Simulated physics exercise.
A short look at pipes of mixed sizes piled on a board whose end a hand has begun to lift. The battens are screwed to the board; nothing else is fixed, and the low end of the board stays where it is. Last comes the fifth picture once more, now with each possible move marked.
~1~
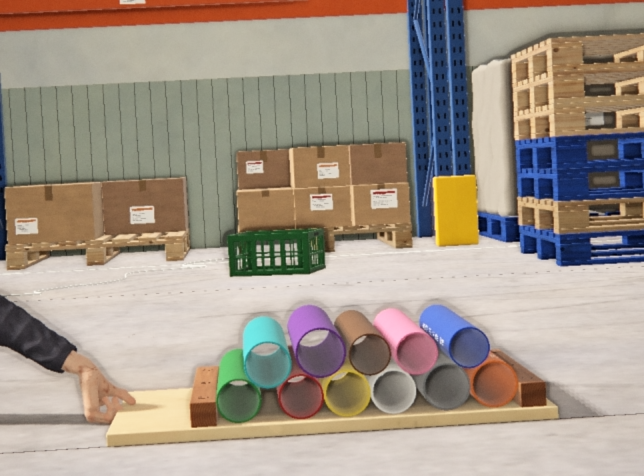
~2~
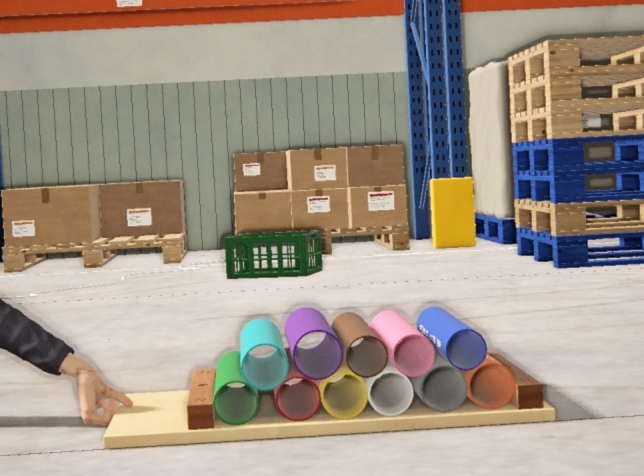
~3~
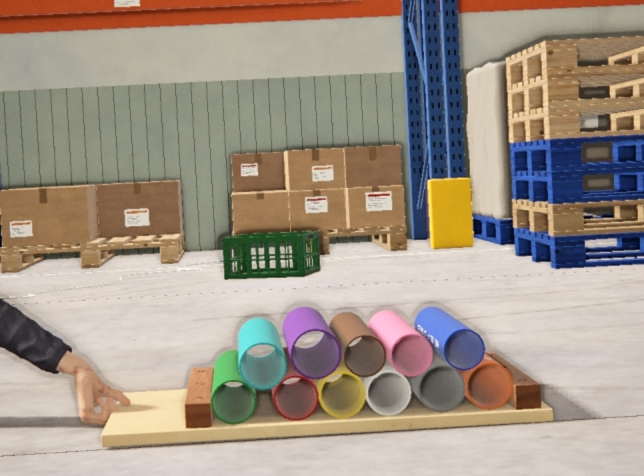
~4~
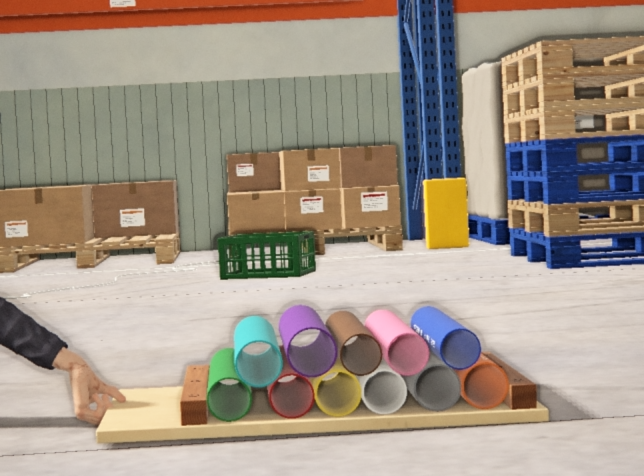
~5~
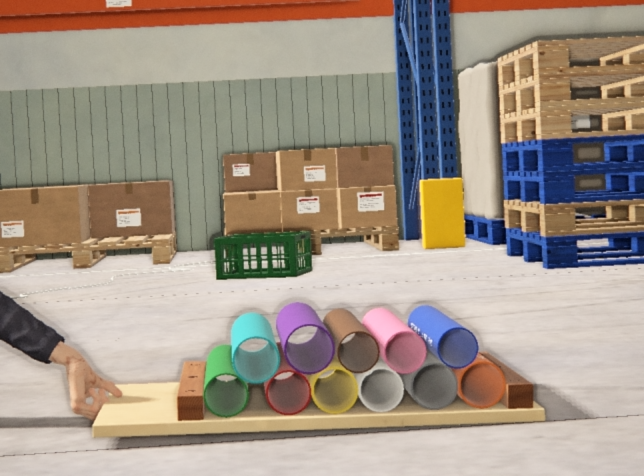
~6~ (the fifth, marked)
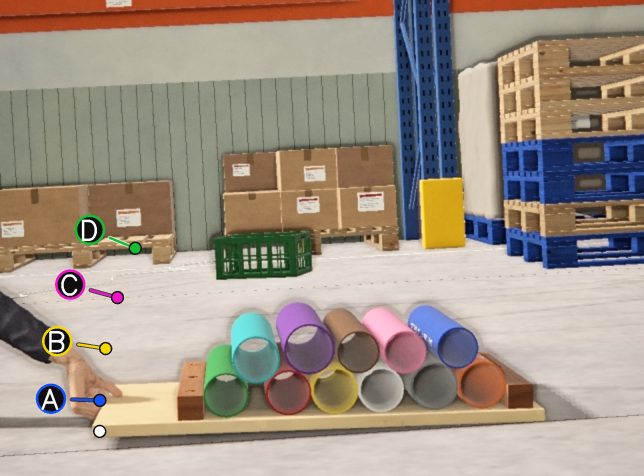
At the start, a hand at the left holds the end of a pale board carrying two rows of colourful pipes between wooden blocks. The hand then raises that end slightly as the view drifts a little, and by the end the pipes are still stacked in the same arrangement.
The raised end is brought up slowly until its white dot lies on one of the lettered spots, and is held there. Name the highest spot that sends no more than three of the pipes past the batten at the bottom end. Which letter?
At most to D.
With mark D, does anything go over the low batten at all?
No, at D.
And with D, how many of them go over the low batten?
With D, none.
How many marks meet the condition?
Four of the four.
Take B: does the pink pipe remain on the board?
Yes, with B.
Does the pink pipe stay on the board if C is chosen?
Yes.
On the marked copy, A at (100, 400); B at (105, 349); C at (117, 297); D at (135, 248); the white dot at (100, 432).
Following D. Soon after the start, board at 16°.
Later, board at 25°.
In the end, board at 25°, none over the low batten.
As for the rest, A none over the low batten; B none over the low batten; C none over the low batten.
